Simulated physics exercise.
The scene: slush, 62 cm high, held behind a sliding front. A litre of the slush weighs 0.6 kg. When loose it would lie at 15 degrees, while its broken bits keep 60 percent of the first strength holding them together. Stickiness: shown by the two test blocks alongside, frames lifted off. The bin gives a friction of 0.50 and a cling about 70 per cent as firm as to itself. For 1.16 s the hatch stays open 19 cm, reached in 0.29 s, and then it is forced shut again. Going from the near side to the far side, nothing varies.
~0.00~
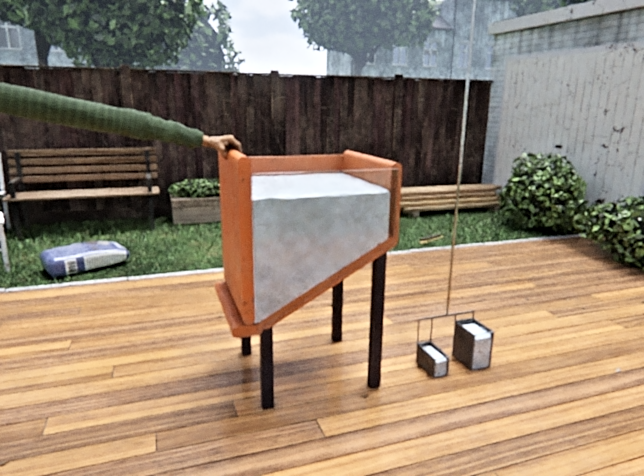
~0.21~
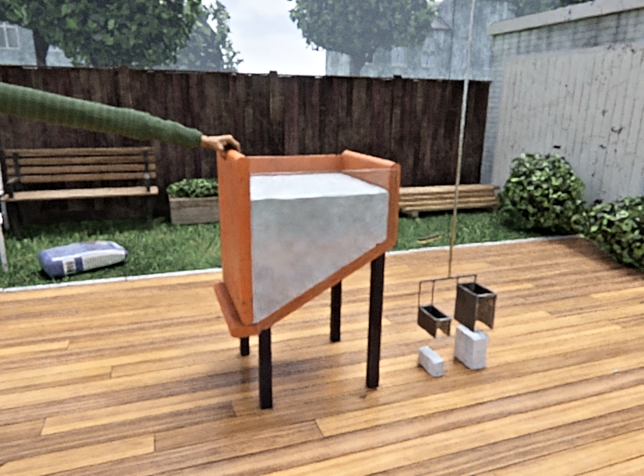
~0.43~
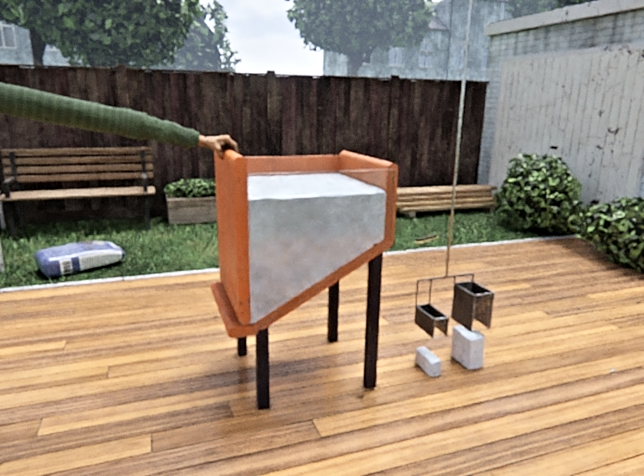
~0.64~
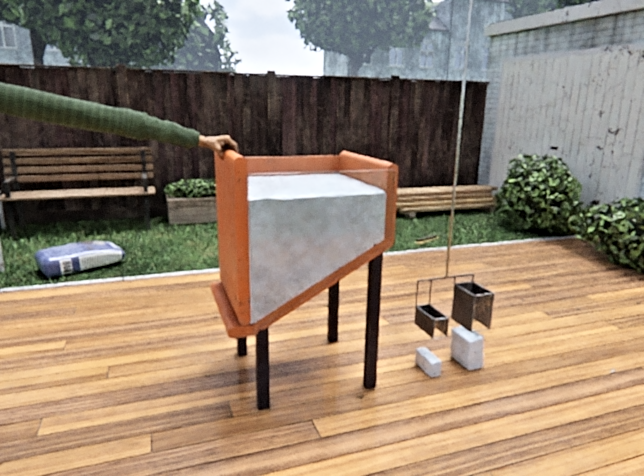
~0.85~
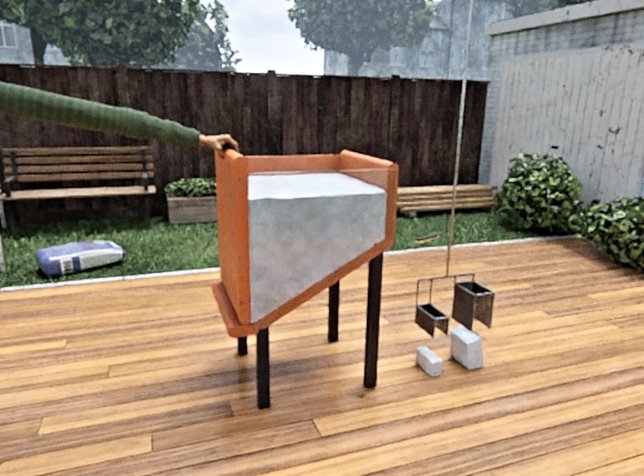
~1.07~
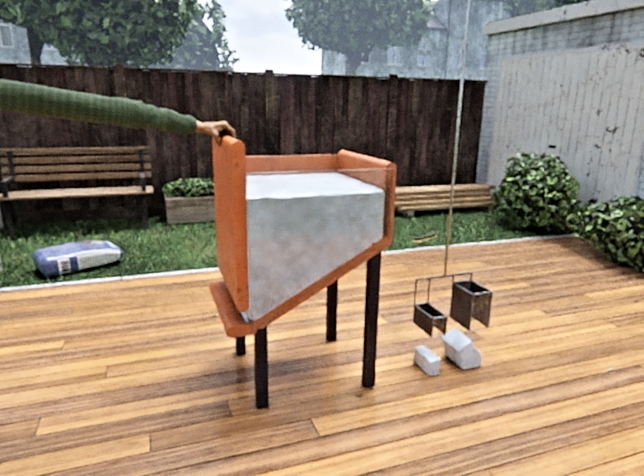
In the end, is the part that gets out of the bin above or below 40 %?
Prediction - lower than 40 percent.
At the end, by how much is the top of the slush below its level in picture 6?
Roughly 0 cm.
After 1.43 s, the hatch is 19 cm open and 0 % is out.
After 1.86 s, the hatch is 19 cm open and 0 % is out.
After 2.29 s, the hatch is 19 cm open and 0 % is out.
After 2.72 s, the hatch is 4.5 cm open and 2 % is out.
After 3.20 s, the hatch is shut and 3 % is out.
